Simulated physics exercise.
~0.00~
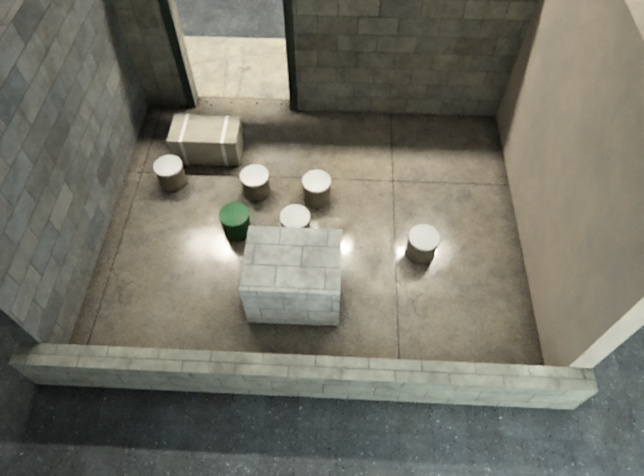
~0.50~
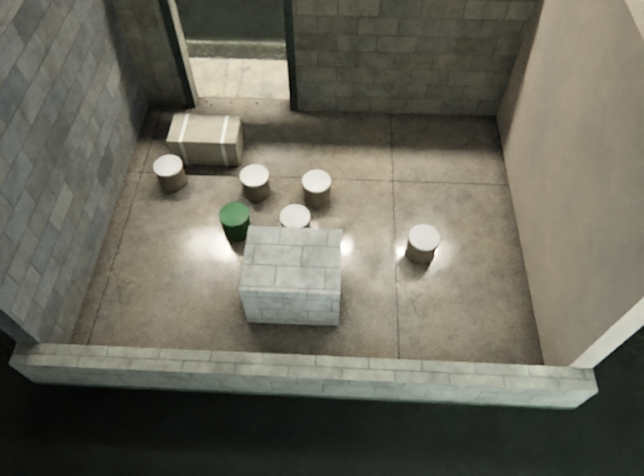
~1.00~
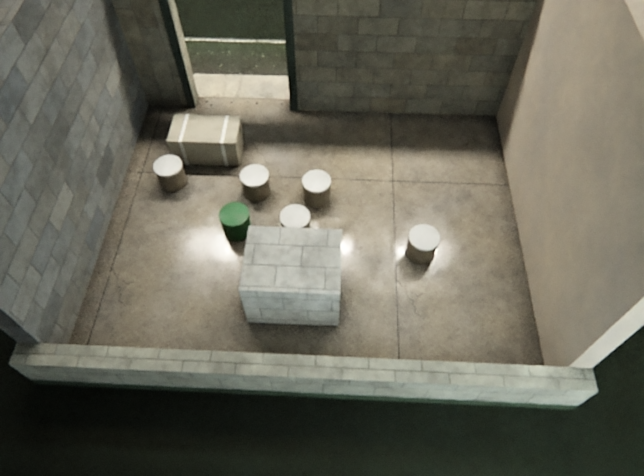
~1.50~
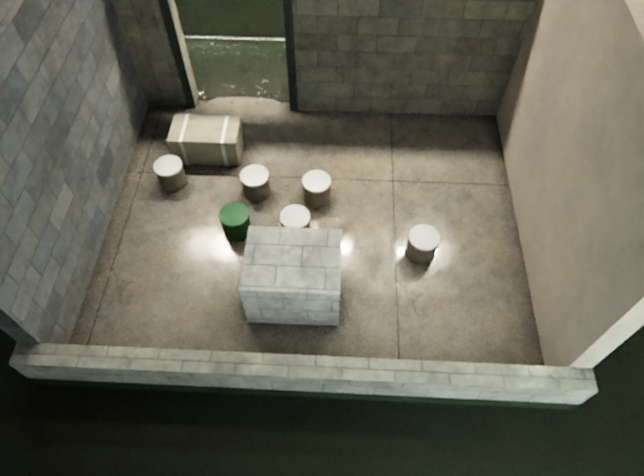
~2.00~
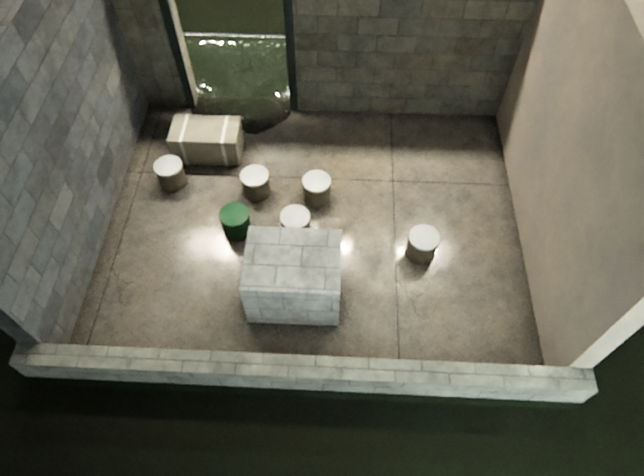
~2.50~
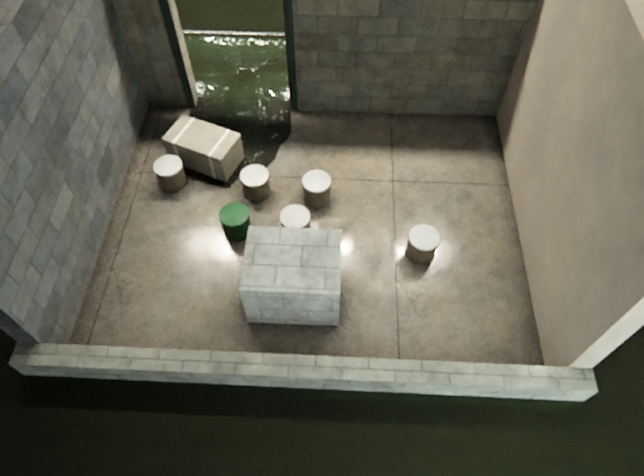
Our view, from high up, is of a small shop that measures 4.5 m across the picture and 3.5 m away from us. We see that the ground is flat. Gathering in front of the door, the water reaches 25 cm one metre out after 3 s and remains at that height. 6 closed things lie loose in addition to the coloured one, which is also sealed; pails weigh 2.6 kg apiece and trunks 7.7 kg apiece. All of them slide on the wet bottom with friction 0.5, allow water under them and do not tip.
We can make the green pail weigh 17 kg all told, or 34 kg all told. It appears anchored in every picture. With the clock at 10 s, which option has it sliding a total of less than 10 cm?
Small one works.
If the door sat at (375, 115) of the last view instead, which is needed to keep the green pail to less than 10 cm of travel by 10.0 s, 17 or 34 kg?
With that change, the small one suffices.
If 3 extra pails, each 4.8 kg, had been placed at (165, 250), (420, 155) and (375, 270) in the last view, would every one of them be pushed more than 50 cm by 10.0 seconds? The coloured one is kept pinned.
The first comes out above the threshold, the second below the threshold, the third above the threshold.
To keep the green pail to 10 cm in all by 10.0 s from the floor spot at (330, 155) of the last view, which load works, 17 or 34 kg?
So both weights work.
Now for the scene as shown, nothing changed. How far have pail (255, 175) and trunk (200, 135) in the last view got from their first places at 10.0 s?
Net displacement, in order: 200 cm; 200 cm.
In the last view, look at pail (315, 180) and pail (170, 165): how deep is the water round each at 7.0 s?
About 4 and 15 cm.
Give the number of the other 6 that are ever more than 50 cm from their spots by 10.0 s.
Total: 6.
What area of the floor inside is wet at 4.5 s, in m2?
Some 9.5 m2 of it.
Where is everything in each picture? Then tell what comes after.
In the first picture, the green pail at (234, 214), on the bottom; water covers 0.0 m2; 0 of 7 have shifted.
In the second picture, the green pail at (234, 214), on the bottom; 0.0 m2 under water; 0 of 7 have shifted.
In the third picture, the green pail at (234, 214), on the bottom; 0.0 m2 under water; 0 of 7 have shifted.
In the fourth picture, the green pail at (234, 214), on the bottom; water covers 0.0 m2; 0 of 7 have shifted.
In the fifth picture, the green pail at (234, 214), on the bottom; 0.4 m2 under water; 0 of 7 have shifted.
In the sixth picture, the green pail at (234, 214), on the bottom; water covers 1.1 m2; 1 of 7 have shifted.
After 3.5 s the green pail would be 0 cm from its start with 17 kg and 0 cm from its start with 34 kg; 5 cm of water round it then.
After 4.5 s the green pail would be 0 cm from its start with 17 kg and 0 cm from its start with 34 kg; 8 cm of water round it then.
After 7.0 s the green pail would be 0 cm from its start with 17 kg and 0 cm from its start with 34 kg; 11 cm of water round it then.
After 10.0 s the green pail would be 0 cm from its start with 17 kg and 0 cm from its start with 34 kg; 15 cm of water round it then.
